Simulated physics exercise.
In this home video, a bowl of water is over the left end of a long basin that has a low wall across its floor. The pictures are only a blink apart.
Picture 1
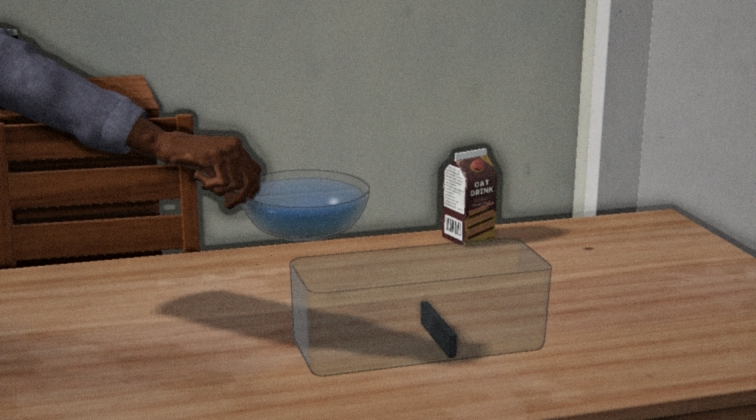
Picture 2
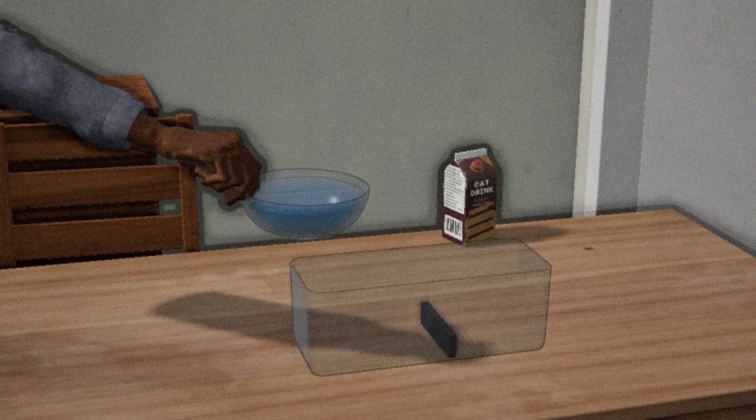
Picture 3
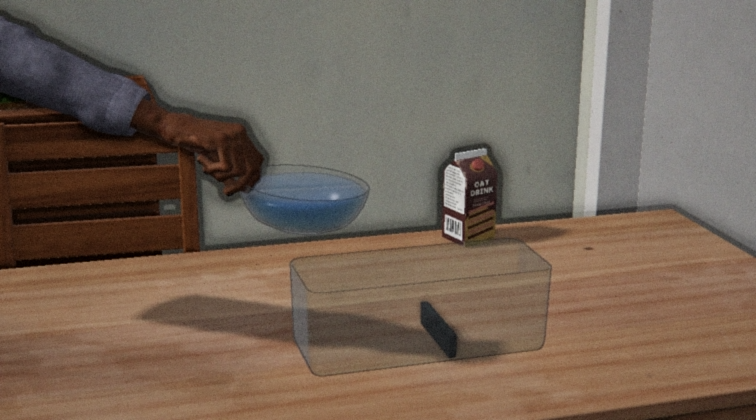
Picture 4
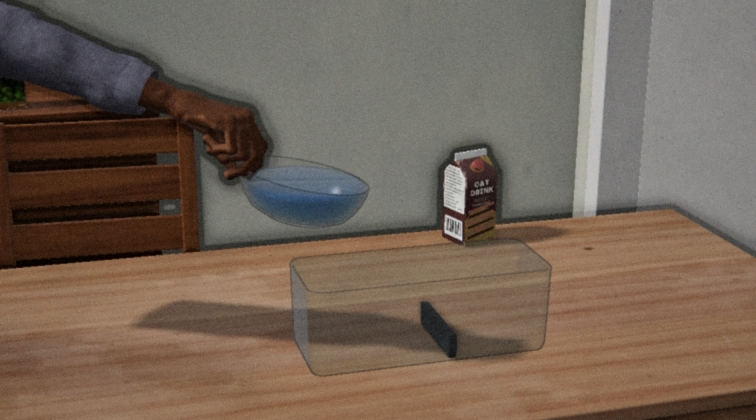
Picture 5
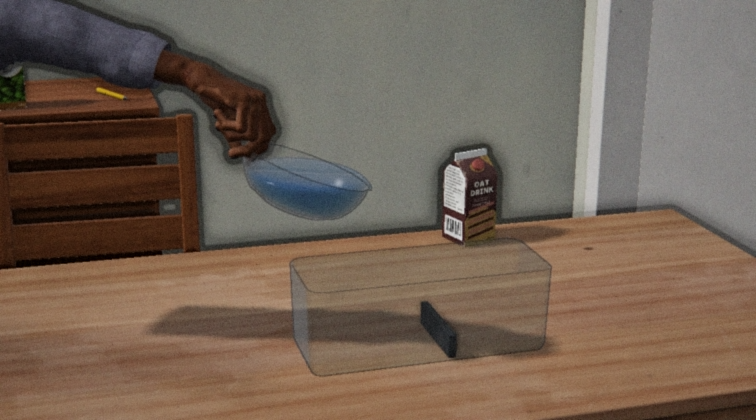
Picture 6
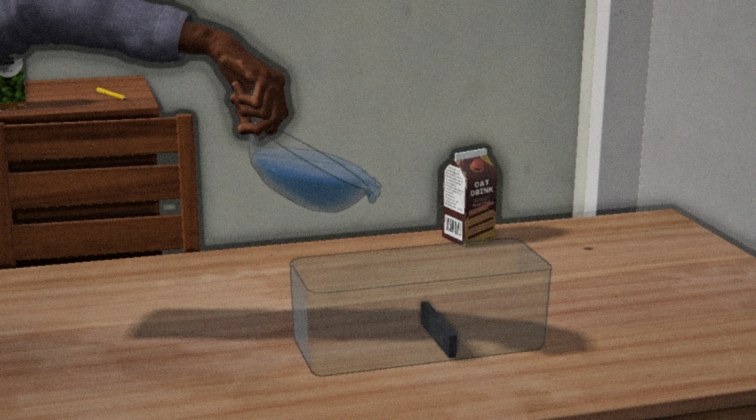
In the video, a hand holds a clear bowl of blue liquid above a long transparent basin beside a drink carton, then raises its left side, tilting the bowl rightward until liquid reaches over the right rim.
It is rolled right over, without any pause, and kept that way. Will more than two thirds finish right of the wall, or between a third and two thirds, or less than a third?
Right of the wall there will be between a third and two thirds.
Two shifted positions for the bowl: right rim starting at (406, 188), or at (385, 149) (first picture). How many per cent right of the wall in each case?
55 and 55 in a hundred.
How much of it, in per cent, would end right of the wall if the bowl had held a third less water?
Roughly 60 in a hundred.
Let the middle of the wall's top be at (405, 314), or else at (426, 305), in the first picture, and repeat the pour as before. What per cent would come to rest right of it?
Try 1: Some 75 %; try 2: 70 %.
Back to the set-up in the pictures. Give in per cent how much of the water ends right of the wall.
Some 55 parts in a hundred.
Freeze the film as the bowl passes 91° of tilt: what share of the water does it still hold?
My estimate is close to 10 percent remaining.
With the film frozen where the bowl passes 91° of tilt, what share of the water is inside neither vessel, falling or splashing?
About 65 per cent.
A moment on, the bowl is tipped on its side and 11 per cent is still to pour, 9 is left of the wall and 13 right of it.
Next, the bowl is tipped right over and 0 per cent is still to pour, 19 is left of the wall and 68 right of it.
Then the bowl is tipped right over and 0 per cent is still to pour, 30 is left of the wall and 57 right of it.
Later the bowl is tipped right over and 0 per cent is still to pour, 38 is left of the wall and 54 right of it.
At rest 39 per cent lies left of the wall, 53 right of it and 8 outside.
